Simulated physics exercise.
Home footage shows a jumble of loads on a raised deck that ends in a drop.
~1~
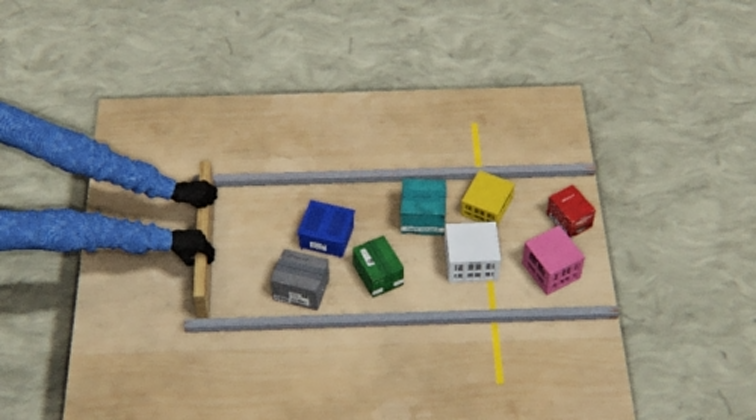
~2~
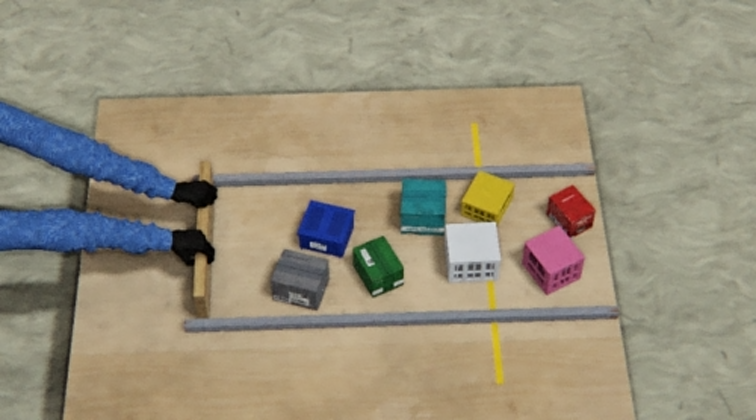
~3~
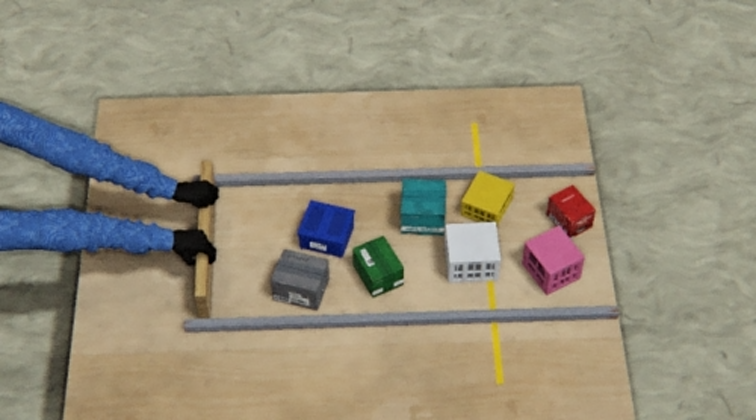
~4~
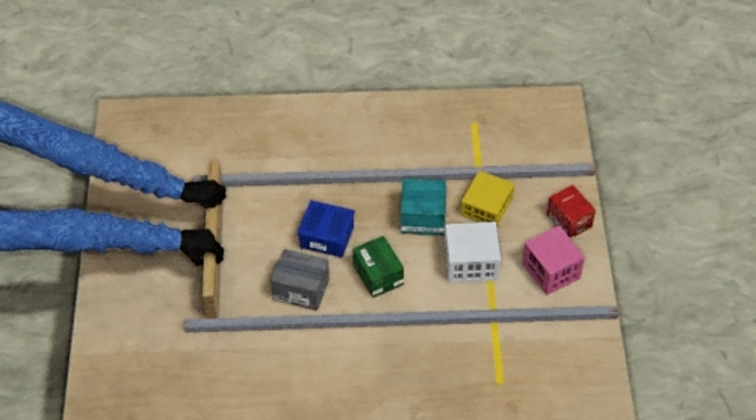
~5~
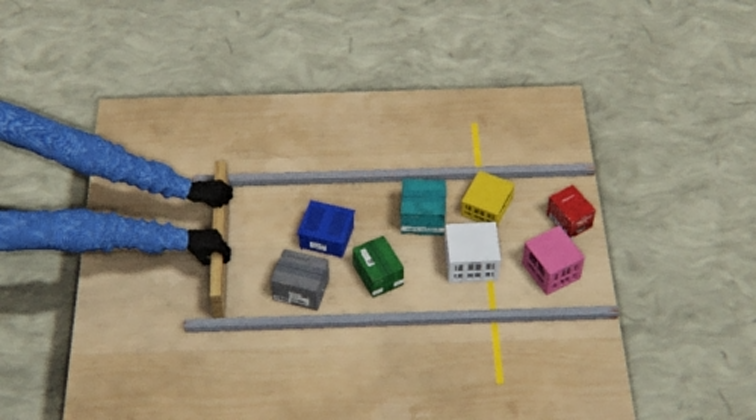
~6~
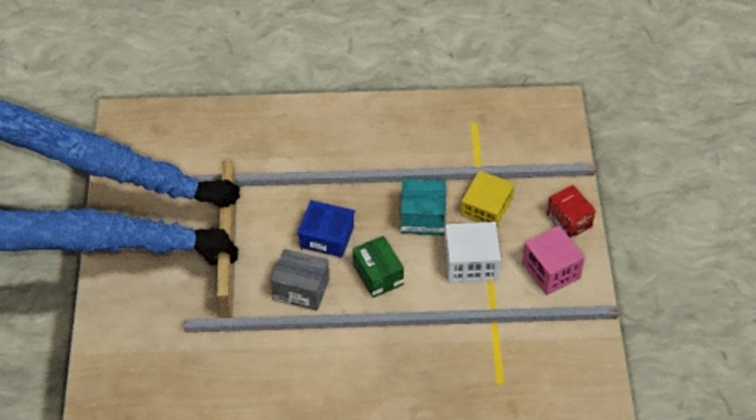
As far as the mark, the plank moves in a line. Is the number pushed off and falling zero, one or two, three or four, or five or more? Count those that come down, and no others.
It is one or two.
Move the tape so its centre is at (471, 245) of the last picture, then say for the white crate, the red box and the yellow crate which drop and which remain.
The white crate keeps its spot, while the red box goes down and the yellow crate keeps its spot.
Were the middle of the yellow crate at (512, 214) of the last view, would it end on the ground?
Started there, the object is not lost.
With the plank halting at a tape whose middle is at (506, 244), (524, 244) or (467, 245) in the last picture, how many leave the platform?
4, 4, 2.
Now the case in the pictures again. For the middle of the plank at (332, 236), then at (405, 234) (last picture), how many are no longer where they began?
3 by the first point, 7 by the second.
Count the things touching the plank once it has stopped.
It's 2 of them.
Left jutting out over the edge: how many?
It's 2.
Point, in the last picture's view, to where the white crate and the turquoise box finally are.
The white crate comes to rest close to (596, 248), while the turquoise box rests close to (553, 201).
Soon after, none off yet; red box at rest near (571, 212); pink crate at rest near (553, 260); yellow crate at rest near (488, 199).
In the end, the number that fall off is one or two; gone, pink crate and red box.
